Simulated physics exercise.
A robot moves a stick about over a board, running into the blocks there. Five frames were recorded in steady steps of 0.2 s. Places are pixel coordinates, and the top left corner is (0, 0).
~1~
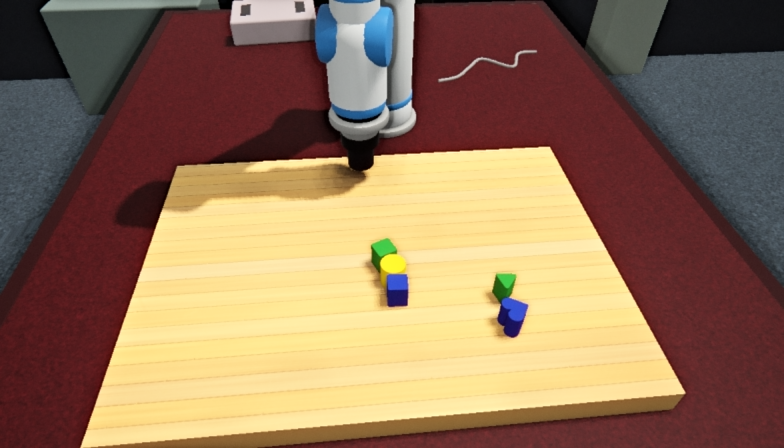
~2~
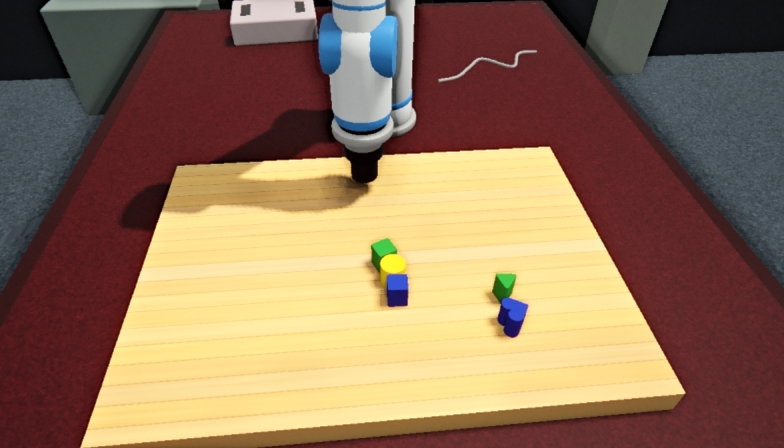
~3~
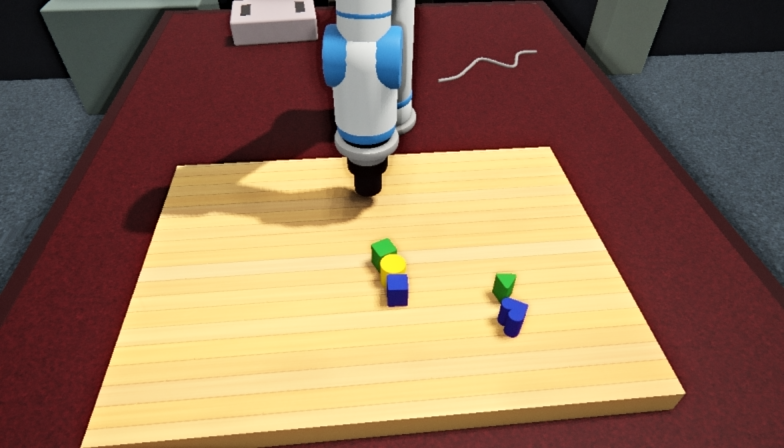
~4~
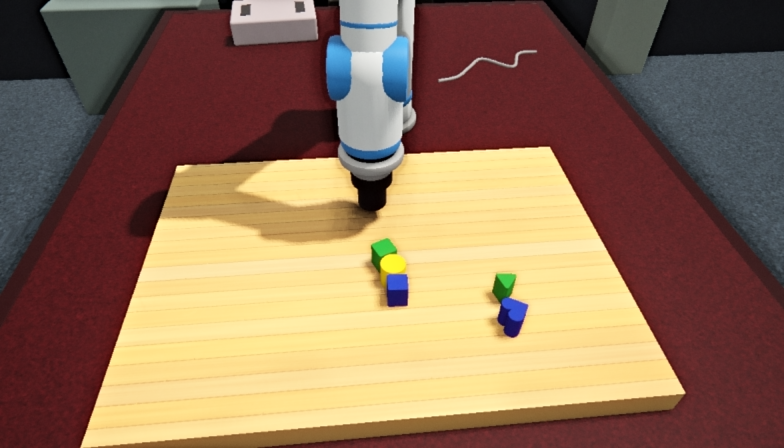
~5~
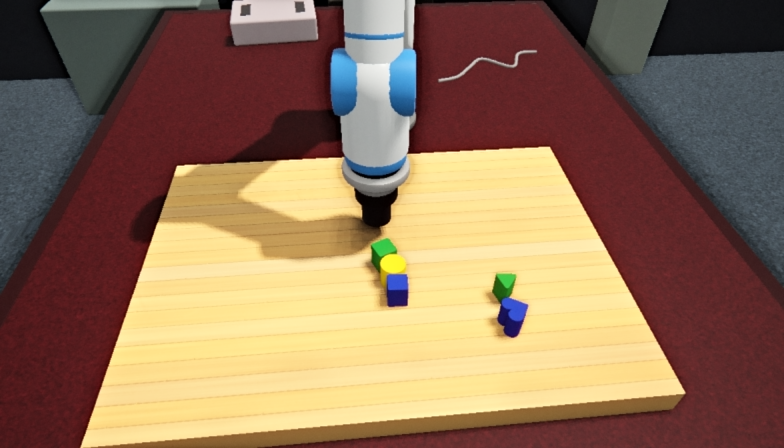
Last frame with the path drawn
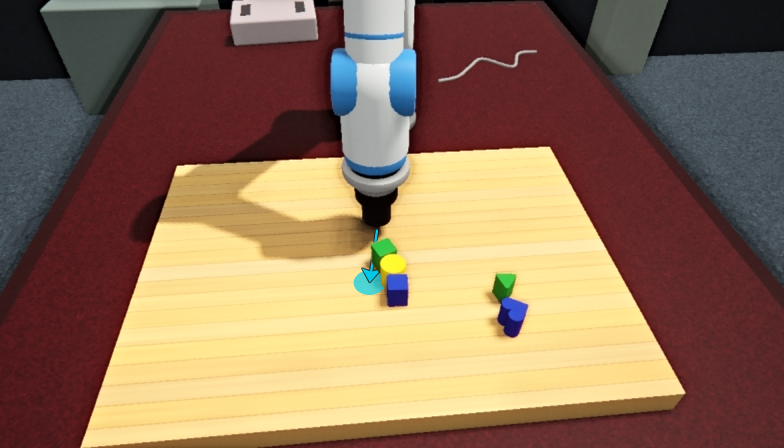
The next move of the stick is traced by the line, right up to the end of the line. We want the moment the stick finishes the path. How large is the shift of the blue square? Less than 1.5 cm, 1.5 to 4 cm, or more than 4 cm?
By the end of the path, it will have gone past 4 cm.
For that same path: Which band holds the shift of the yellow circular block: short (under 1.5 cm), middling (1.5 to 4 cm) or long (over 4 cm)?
It ends over 4 cm away.
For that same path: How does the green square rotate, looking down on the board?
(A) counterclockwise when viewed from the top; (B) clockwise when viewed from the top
The one that fits is A, counterclockwise when viewed from the top.
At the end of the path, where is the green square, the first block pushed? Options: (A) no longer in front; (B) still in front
That would be B.
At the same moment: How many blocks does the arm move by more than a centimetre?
My forecast: 3 or more.
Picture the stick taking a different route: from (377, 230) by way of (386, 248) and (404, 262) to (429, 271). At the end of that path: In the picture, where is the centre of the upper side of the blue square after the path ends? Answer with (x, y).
It sits at (401, 296).
Drawn move, straight from (377, 230) to (370, 282).
The first path, step by step. One third of the way, stick (374, 234); nothing pushed yet.
Two thirds of the way, stick (372, 251); green square (384, 264); yellow circular block (399, 278); blue square (406, 296).
At the end, stick (369, 269); green square (385, 283), turned 20° anticlockwise; yellow circular block (406, 293); blue square (417, 312).
